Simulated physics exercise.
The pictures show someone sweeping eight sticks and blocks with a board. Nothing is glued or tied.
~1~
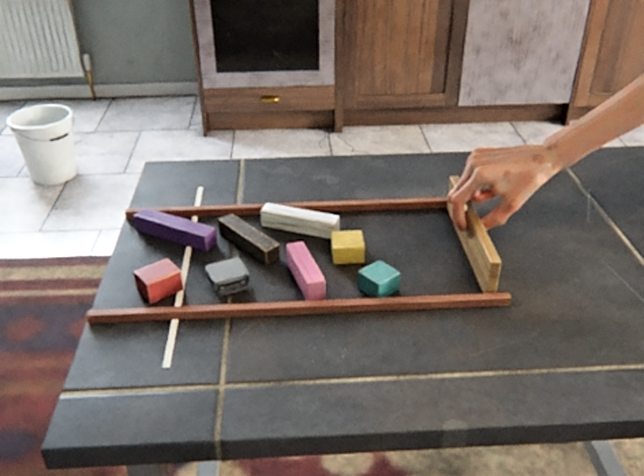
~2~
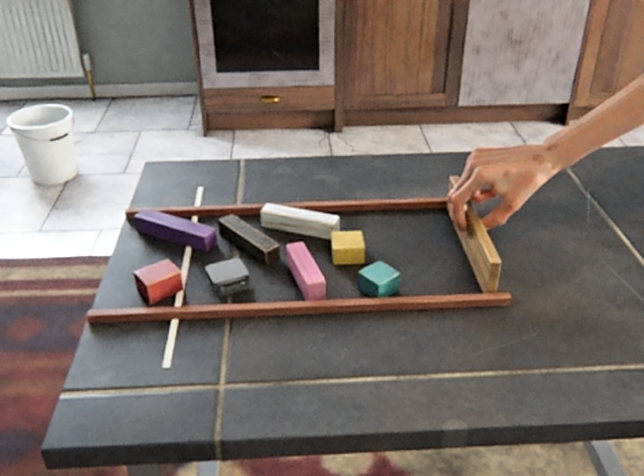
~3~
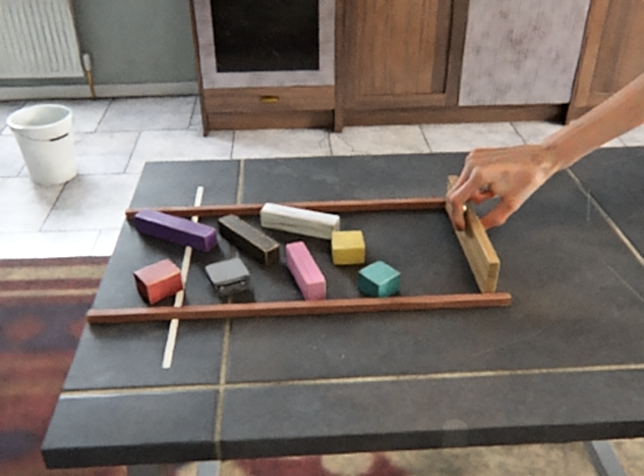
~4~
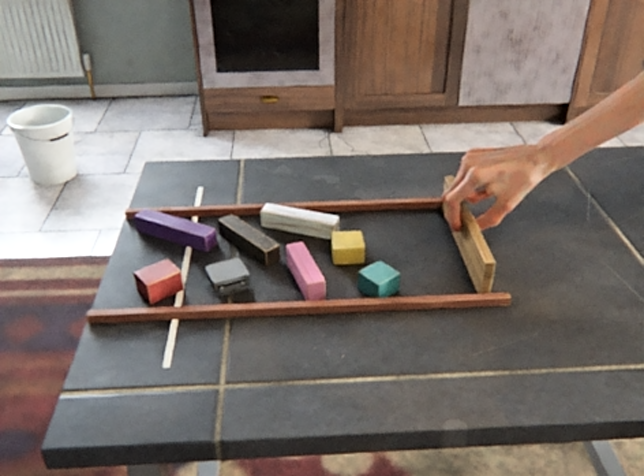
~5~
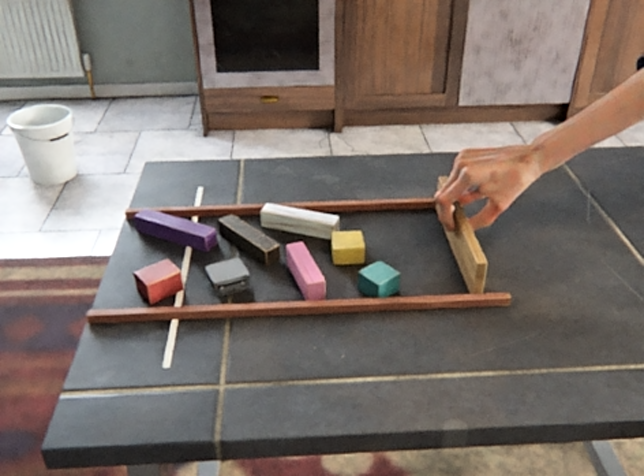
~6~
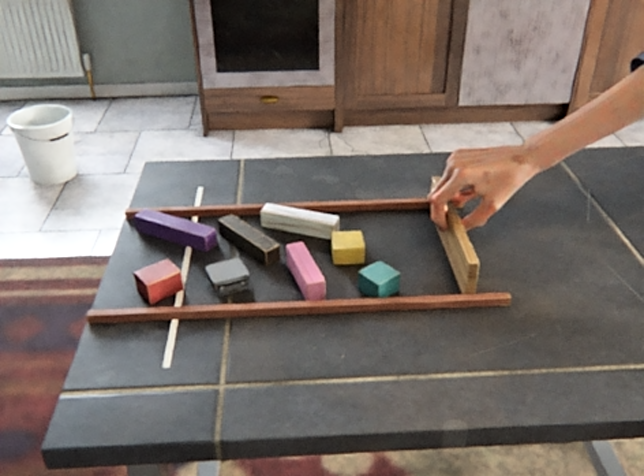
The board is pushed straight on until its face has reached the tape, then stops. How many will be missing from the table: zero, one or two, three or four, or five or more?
In the end the number that fall off is one or two.
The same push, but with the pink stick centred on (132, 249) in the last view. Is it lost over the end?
The pink stick drops off.
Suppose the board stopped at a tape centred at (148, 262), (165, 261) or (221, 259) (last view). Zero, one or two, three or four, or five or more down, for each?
In that order: 3 or 4; either three or four; no fall at all.
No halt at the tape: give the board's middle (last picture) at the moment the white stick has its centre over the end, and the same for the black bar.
At (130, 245) for the white stick; at (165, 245) for the black bar.
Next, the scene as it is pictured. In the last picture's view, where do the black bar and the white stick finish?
The black bar stops around (130, 242); the white stick around (153, 224).
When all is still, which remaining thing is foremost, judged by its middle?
It is the purple bar.
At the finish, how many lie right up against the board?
The number is 3.
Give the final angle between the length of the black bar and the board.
About 30°.
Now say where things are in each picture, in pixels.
In the first frame, red block (159, 281); purple bar (175, 229); grey case (228, 278); board (471, 232); tape (187, 260).
In the second frame, purple bar (175, 230); board (471, 232).
In the third frame, grey case (228, 278); yellow block (348, 247).
In the fourth frame, red block (159, 281); black bar (249, 239).
In the fifth frame, purple bar (175, 230); turquoise block (379, 281).
In the sixth frame, red block (159, 281); purple bar (175, 230); grey case (228, 278); board (451, 232); tape (187, 260).
Soon after, none off yet; red block at rest near (159, 281); purple bar at rest near (175, 230); grey case at rest near (228, 278).
At rest, the number that fall off is one or two; fallen, red block.
